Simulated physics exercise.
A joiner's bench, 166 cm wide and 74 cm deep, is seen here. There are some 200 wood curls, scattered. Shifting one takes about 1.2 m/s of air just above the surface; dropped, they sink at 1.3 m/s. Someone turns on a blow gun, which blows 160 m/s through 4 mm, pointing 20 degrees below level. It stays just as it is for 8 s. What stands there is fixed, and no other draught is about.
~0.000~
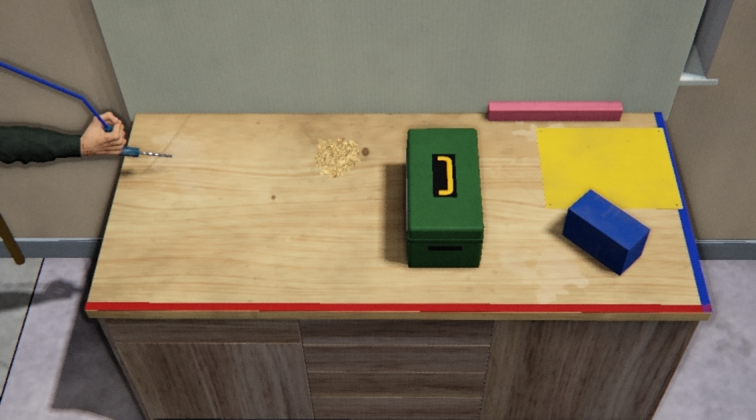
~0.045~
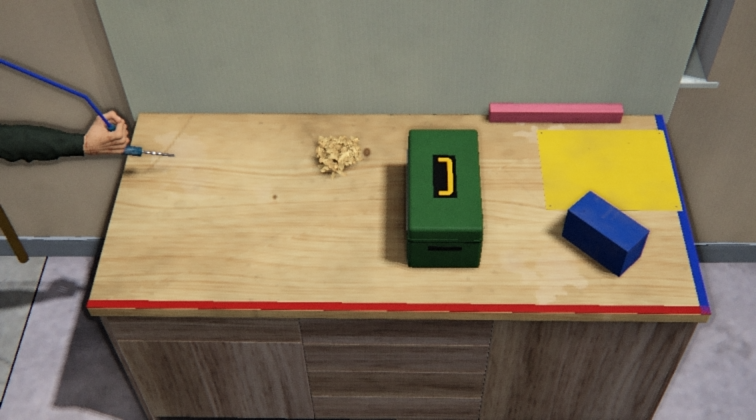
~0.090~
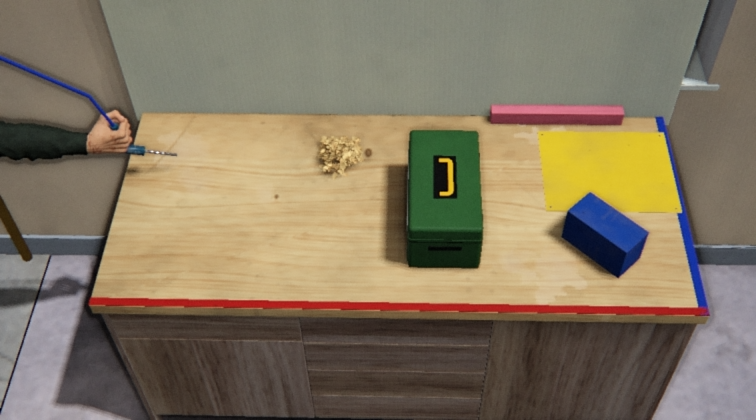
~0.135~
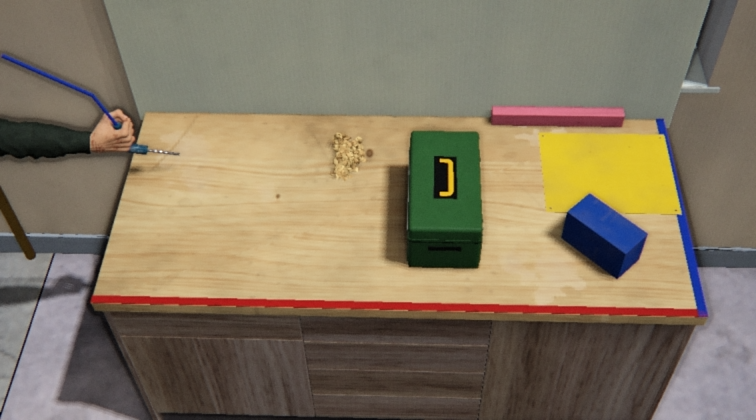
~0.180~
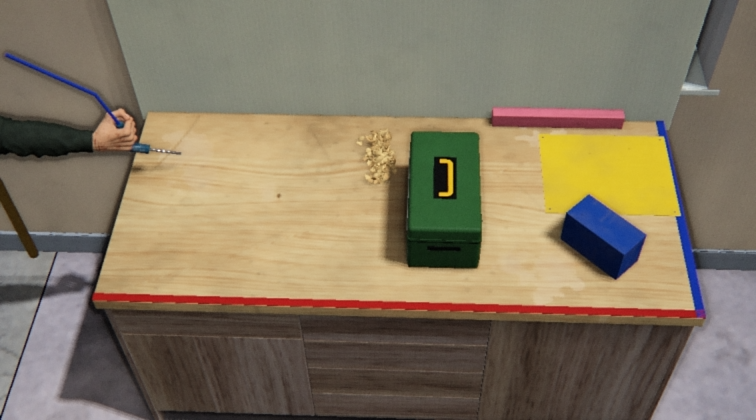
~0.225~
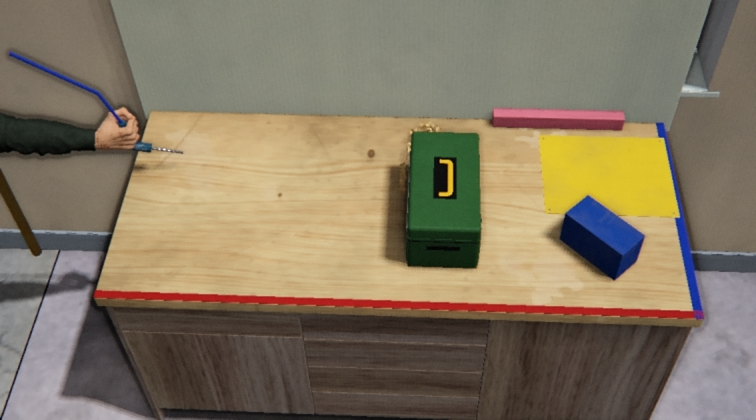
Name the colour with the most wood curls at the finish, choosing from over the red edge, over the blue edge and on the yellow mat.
The blue one.
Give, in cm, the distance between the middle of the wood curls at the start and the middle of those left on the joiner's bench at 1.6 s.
The centre sits some 70 cm from where it began.
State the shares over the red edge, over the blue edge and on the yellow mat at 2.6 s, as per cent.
Shares come out near 10 % for red, 70 % for blue and 15 % for yellow.
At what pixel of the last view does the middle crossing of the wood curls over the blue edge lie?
I'd put my finger close to (671, 157).
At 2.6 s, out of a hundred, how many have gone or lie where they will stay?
It comes out at some 80 %.
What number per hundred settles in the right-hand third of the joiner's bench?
Roughly 15 %.
After 1.6 s, 20 % are on the yellow mat, 8 % over the red edge and 67 % over the blue edge; the middle of those still in play is near (573, 184); 70 % have settled or left.
After 2.6 s, 16 % are on the yellow mat, 10 % over the red edge and 72 % over the blue edge; the middle of those still in play is near (574, 185); 83 % have settled or left.
After 4.4 s, 13 % are on the yellow mat, 10 % over the red edge and 74 % over the blue edge; the middle of those still in play is near (574, 185); 88 % have settled or left.
After 8.0 s, at the end, 12 % are on the yellow mat, 10 % over the red edge and 76 % over the blue edge.
